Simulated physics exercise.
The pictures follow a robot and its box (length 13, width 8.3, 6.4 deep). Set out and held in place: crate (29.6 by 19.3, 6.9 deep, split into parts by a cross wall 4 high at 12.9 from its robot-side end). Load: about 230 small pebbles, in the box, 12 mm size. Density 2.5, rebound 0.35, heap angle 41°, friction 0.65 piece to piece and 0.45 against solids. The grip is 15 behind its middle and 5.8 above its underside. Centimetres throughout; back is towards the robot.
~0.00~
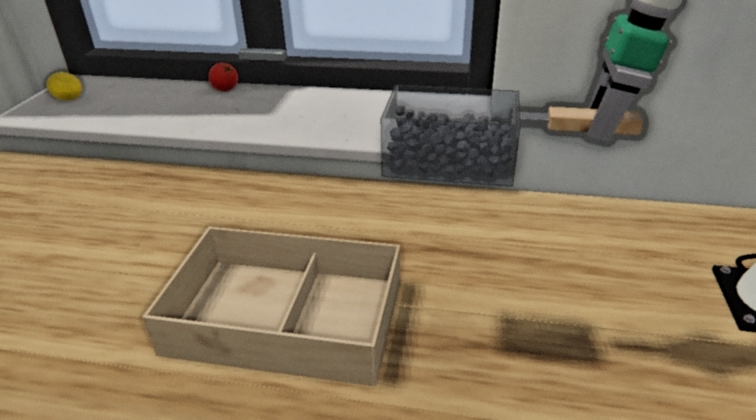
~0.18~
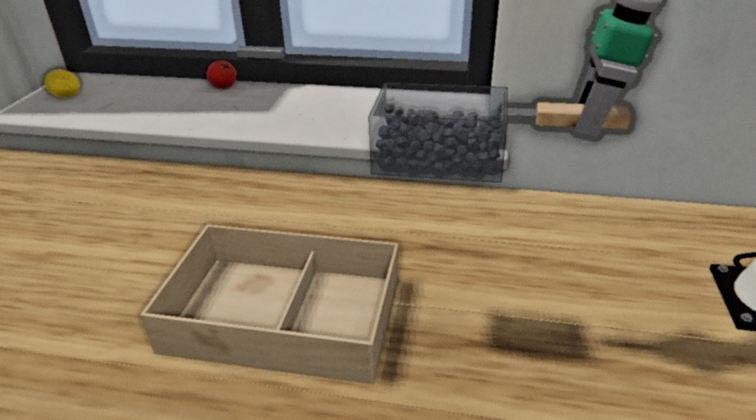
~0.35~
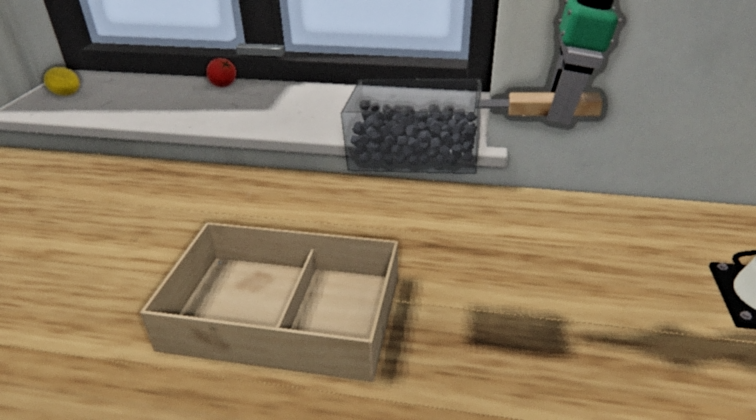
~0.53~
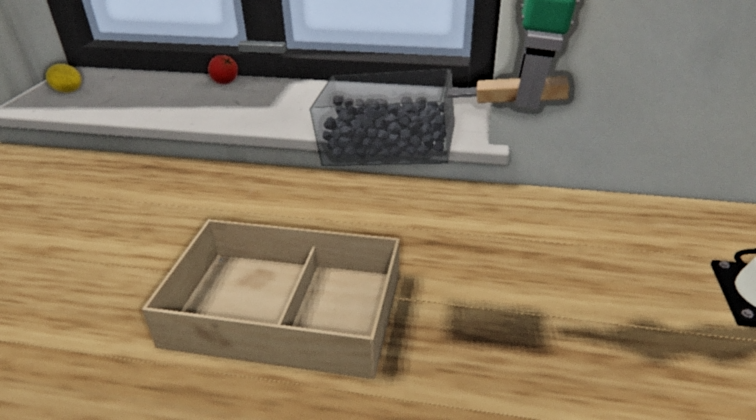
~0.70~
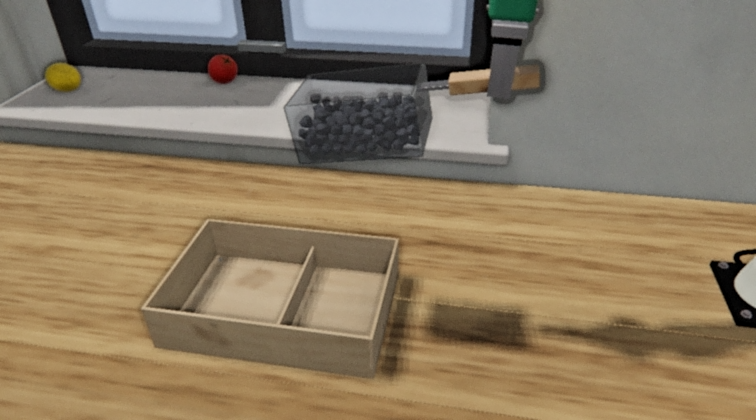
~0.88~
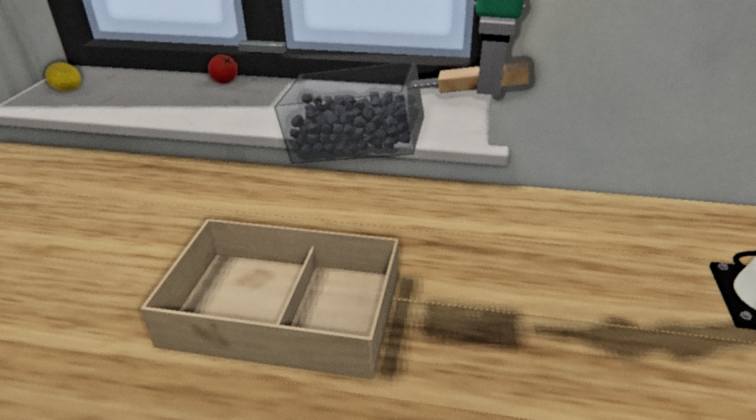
Robot gripper carrying a clear handled box of dark pebbles leftward above a wooden counter, tilting it slightly, past a divided tray.
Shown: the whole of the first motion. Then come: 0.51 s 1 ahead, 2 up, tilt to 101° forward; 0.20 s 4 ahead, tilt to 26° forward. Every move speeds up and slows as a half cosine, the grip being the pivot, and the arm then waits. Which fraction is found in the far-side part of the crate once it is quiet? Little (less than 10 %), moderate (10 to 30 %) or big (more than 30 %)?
A moderate share, 10 to 30 %, ends in the far-side part of the crate.
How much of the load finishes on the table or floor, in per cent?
About 30 per cent.
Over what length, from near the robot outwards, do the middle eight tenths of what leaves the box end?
About 64 cm.
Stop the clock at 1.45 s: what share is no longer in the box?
Some 5 per cent.
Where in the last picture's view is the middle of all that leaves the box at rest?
Around (111, 282).
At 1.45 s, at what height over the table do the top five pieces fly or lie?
Roughly 28 cm.
After 1.16 s, tilted 64° forward, highest piece 29 above the table; 231 in the box.
After 1.45 s, tilted 86° forward, highest piece 29 above the table; 225 in the box, 1 on the table or floor, 5 in flight or on a rim.
After 1.79 s, tilted 26° forward, highest piece 40 above the table; 130 in the box, 7 on the table or floor, 94 in flight or on a rim.
After 2.84 s, tilted 26° forward, highest piece 31 above the table; 130 in the box, 65 on the table or floor, 36 in the far-side part.
In the end, 130 in the box, 65 on the table or floor, 36 in the far-side part. That is 16 % in the far-side part of the crate.
